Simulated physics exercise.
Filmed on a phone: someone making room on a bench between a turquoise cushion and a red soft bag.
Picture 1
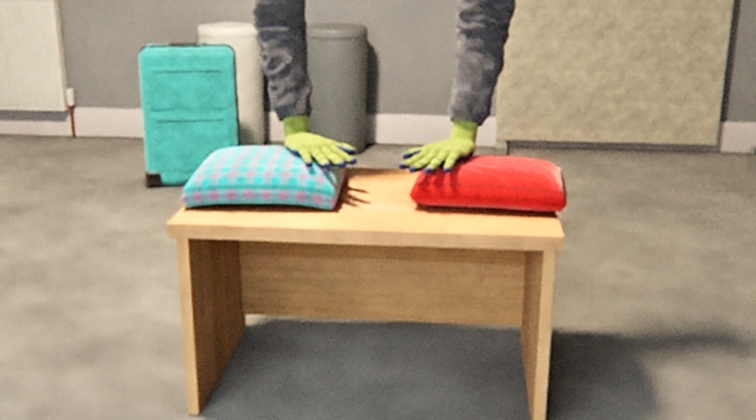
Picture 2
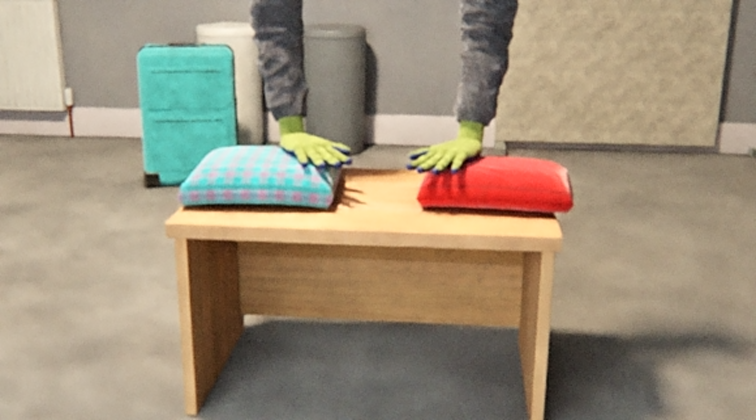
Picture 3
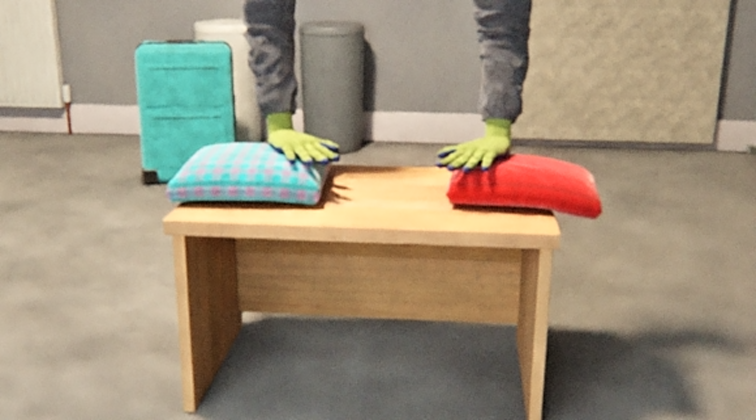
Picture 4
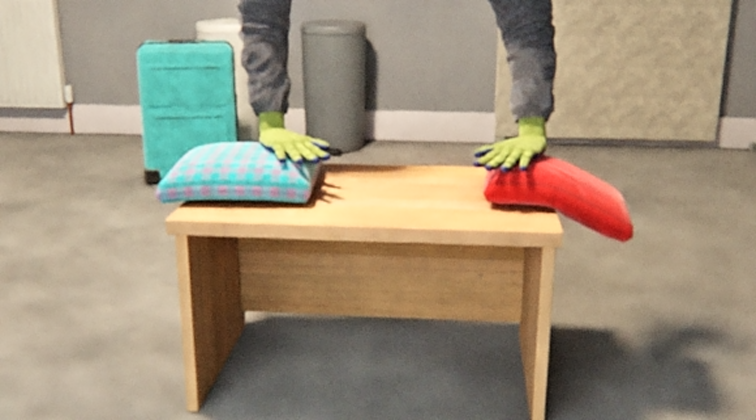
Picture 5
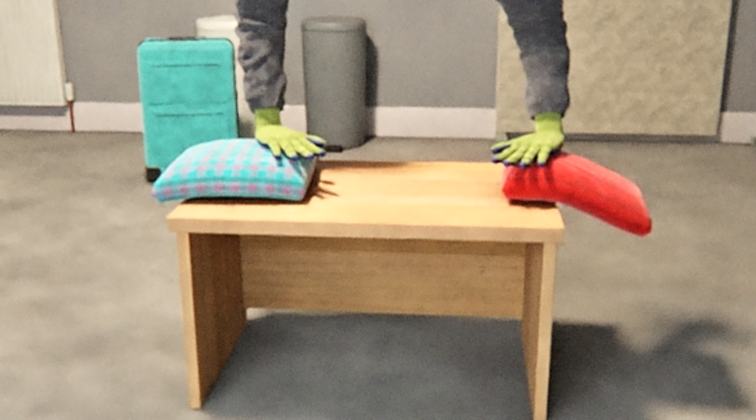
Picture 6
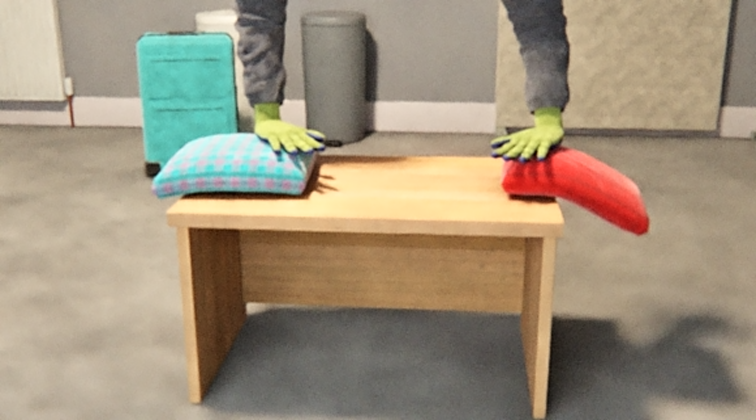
At the start, two green-gloved hands rest on a turquoise checked cushion and a soft red item on a wooden bench. The hands spread apart, sliding the cushion slightly left and the red item much farther right, until the cushion slightly overhangs one edge and most of the red item slopes down past the other.
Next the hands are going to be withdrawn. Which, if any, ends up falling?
My prediction: Turquoise cushion: On; red soft bag: Off.
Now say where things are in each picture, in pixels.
Cushion tip (193, 187); soft bag tip (561, 195), in the first picture.
Cushion tip (191, 186); soft bag tip (568, 197), in the second picture.
Cushion tip (179, 183); soft bag tip (596, 203), in the third picture.
Cushion tip (170, 185); soft bag tip (625, 227), in the fourth picture.
Cushion tip (166, 184); soft bag tip (643, 222), in the fifth picture.
Cushion tip (166, 179), a small part past the edge; soft bag tip (641, 221), well over half past the edge, in the sixth picture.
Then, 0.26 s later than the last view, cushion at rest; soft bag falling near (586, 219).
Then, 0.50 s later than the last view, cushion at rest; soft bag on the floor near (609, 327).
Then, 0.76 s later than the last view, cushion at rest; soft bag on the floor near (662, 349).
Finally, cushion at rest; soft bag on the floor near (666, 356). The turquoise cushion stays up there and the red soft bag tips over and falls.
